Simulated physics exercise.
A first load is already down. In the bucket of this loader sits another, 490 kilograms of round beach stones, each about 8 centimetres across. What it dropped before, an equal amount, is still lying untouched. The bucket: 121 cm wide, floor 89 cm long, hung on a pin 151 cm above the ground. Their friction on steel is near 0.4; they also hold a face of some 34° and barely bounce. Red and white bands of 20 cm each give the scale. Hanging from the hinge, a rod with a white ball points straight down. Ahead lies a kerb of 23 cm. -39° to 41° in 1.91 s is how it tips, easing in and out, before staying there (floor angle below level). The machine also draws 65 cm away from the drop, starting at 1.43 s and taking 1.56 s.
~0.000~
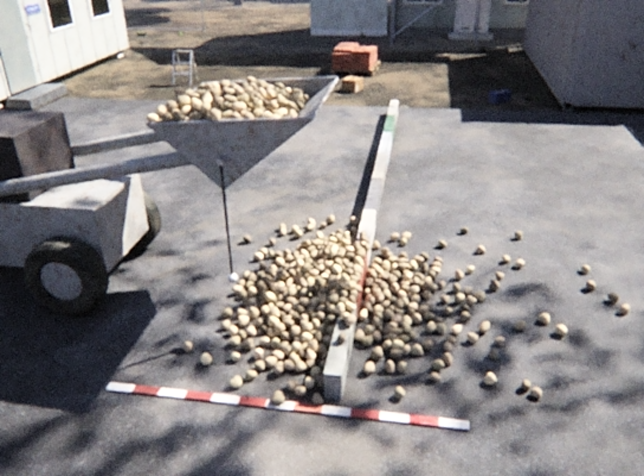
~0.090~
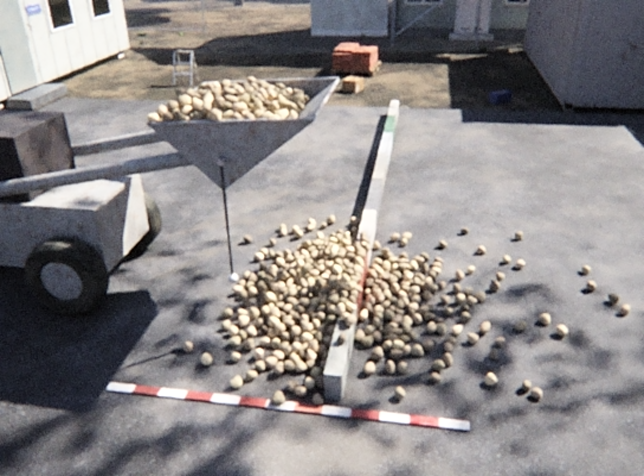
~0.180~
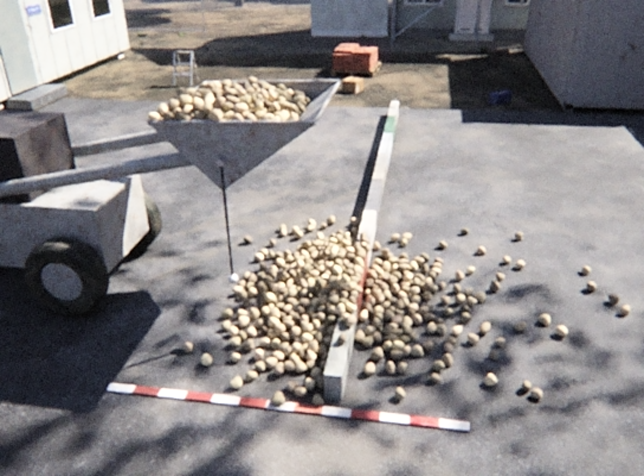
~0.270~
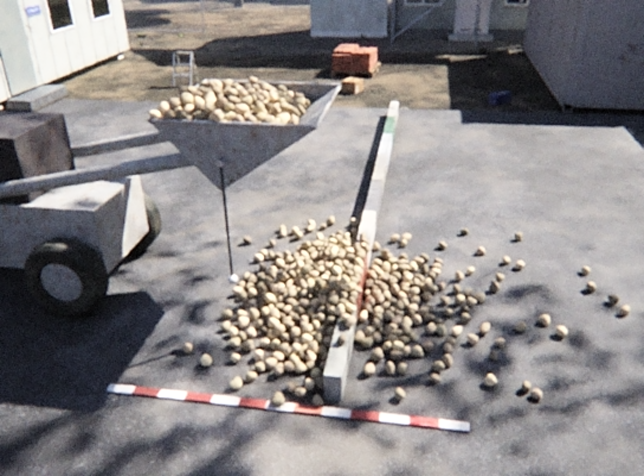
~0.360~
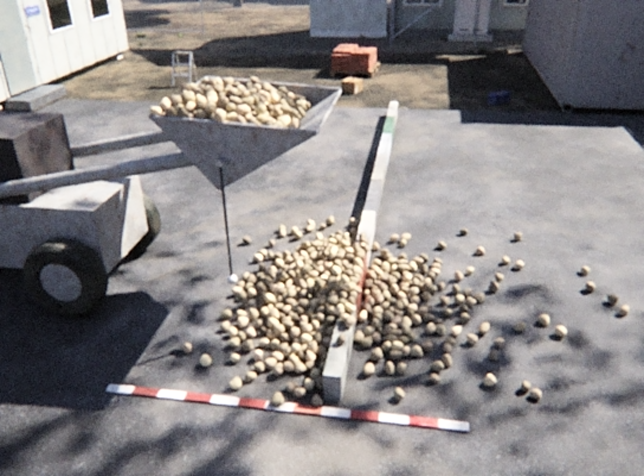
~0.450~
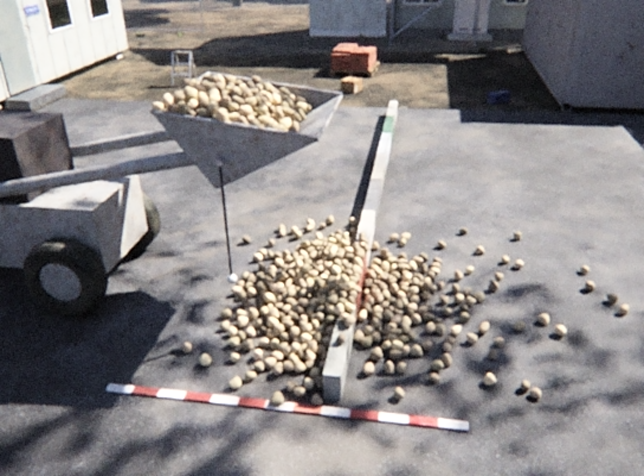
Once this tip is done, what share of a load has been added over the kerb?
About 44 per cent.
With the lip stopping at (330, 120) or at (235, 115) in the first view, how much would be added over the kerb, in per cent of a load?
Some 65 percent, and then 0 percent.
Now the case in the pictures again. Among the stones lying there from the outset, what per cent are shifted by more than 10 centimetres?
Around 30 in a hundred.
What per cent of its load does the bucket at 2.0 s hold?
Around 10 per cent of the load is still inside.
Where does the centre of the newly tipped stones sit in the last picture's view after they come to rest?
(339, 283).
After 1.4 s the floor is at 28°; in per cent of one load, 89 in the bucket, 86 on this side of the kerb, 25 over the kerb; the foremost stones are at (587, 296).
After 2.0 s the floor is at 41°; in per cent of one load, 8 in the bucket, 136 on this side of the kerb, 57 over the kerb; the foremost stones are at (587, 296).
After 3.4 s the floor is at 41°; in per cent of one load, 0 in the bucket, 131 on this side of the kerb, 69 over the kerb; the foremost stones are at (595, 306).
After 6.2 s the floor is at 41°; in per cent of one load, 0 in the bucket, 131 on this side of the kerb, 69 over the kerb; the foremost stones are at (595, 306). Net gain over the kerb, 44.
